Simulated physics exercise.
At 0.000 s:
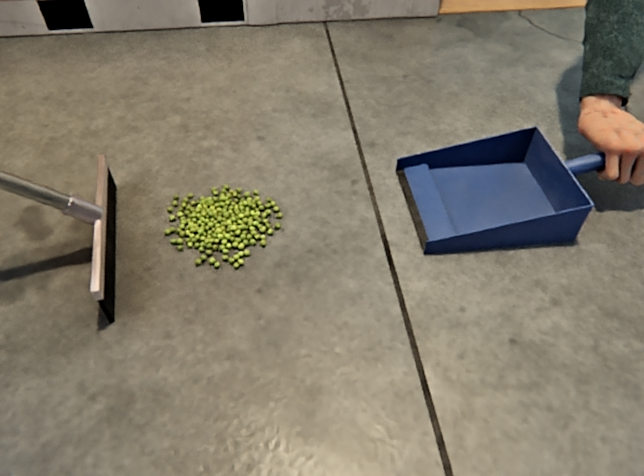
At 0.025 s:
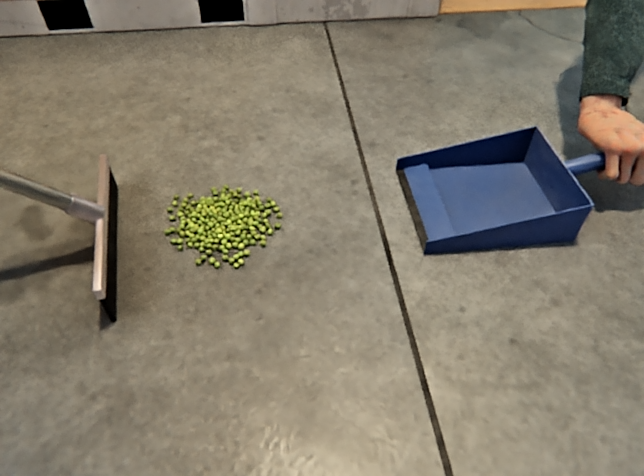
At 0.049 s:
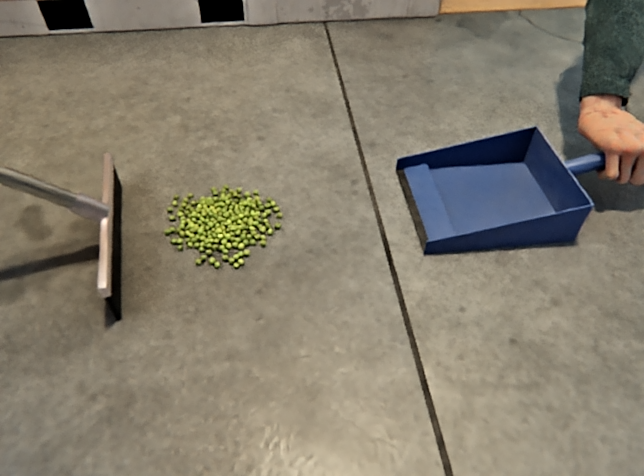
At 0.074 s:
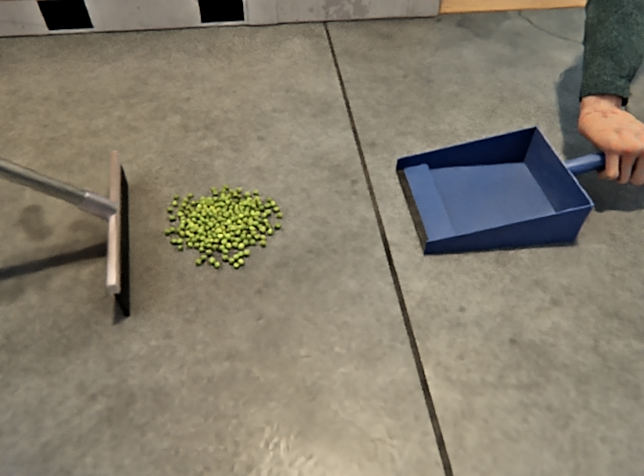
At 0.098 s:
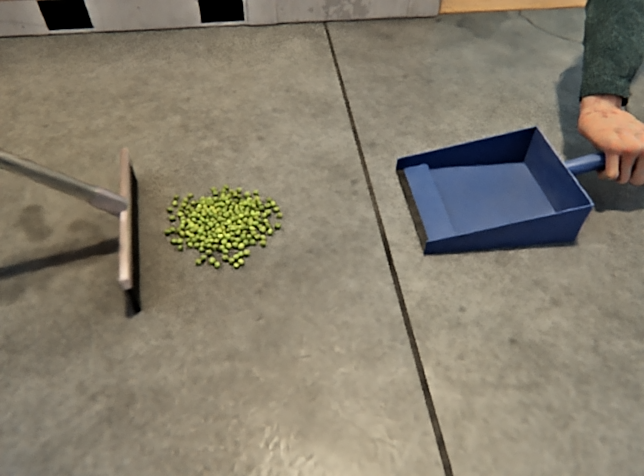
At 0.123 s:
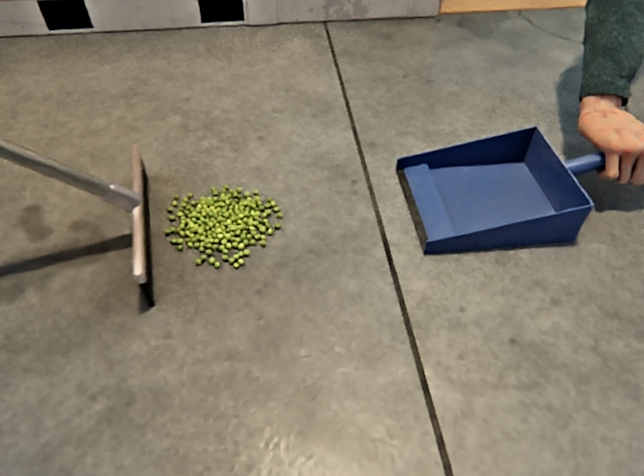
A rigid blade on a metal handle starts at the left of a grey floor, barely moving at first, then slides faster to the right toward a pile of green peas. The blade draws close beside the pile while the peas stay undisturbed, and a hand at the right holds a blue dustpan still.
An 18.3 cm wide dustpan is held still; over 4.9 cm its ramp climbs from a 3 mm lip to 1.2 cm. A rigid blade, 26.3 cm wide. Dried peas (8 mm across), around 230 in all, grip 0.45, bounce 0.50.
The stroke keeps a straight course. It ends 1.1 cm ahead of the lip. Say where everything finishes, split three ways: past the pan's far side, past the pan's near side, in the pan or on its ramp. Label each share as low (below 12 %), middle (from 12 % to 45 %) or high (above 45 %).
Far side - high; near side - low; pan - middle.
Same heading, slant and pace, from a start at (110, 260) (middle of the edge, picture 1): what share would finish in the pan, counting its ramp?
Estimate: Near 20 %.
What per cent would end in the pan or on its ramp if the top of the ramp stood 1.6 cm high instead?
With that ramp, near 15 per cent.
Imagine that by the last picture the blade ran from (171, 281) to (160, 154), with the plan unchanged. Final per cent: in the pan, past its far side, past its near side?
You'd see pan at 30, far at 30 and near at 10.
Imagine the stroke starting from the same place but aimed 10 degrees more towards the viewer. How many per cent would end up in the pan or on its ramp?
I'd expect close to 25 percent.
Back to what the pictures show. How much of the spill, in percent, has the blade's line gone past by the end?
Close to 20 percent.
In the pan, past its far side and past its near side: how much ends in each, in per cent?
The far side ends with 50 per cent, the near side with 5 per cent and the pan with 15 per cent.
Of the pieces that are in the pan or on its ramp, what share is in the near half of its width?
Roughly 10 per cent.
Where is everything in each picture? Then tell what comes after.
Blade from (98, 295) to (104, 162), moved 0.0 cm, 0 of the pieces shifted so far; middle of the pieces at (225, 220); pan at (491, 202), in the first frame.
Blade from (100, 294) to (105, 162), moved 0.2 cm, 0 of the pieces shifted so far; middle of the pieces at (225, 220), in the second frame.
Blade from (105, 292) to (109, 161), moved 0.8 cm, 0 of the pieces shifted so far; middle of the pieces at (225, 220), in the third frame.
Blade from (114, 288) to (116, 159), moved 1.9 cm, 0 of the pieces shifted so far; middle of the pieces at (225, 220), in the fourth frame.
Blade from (126, 284) to (126, 156), moved 3.3 cm, 0 of the pieces shifted so far; middle of the pieces at (225, 220), in the fifth frame.
Blade from (141, 278) to (137, 152), moved 5.0 cm, 0 of the pieces shifted so far; middle of the pieces at (225, 220); pan at (491, 202). Its pace works out near 0.69 m/s, heading 23 degrees away from the viewer's side, in the sixth frame.
Then, at 0.40 s, middle of the blade 21 cm from the lip; 0 % over the lip, far side 15 %, near side 5 %.
Then, at 0.58 s, middle of the blade 10 cm from the lip; 0 % over the lip, far side 35 %, near side 5 %.
After 0.89 s, middle of the blade 3 cm from the lip; 20 % over the lip, far side 50 %, near side 5 %.
In the end, at 1.8 s, far side 50 %, near side 5 %, pan 15 %, in front of the lip or behind the blade 25 %.
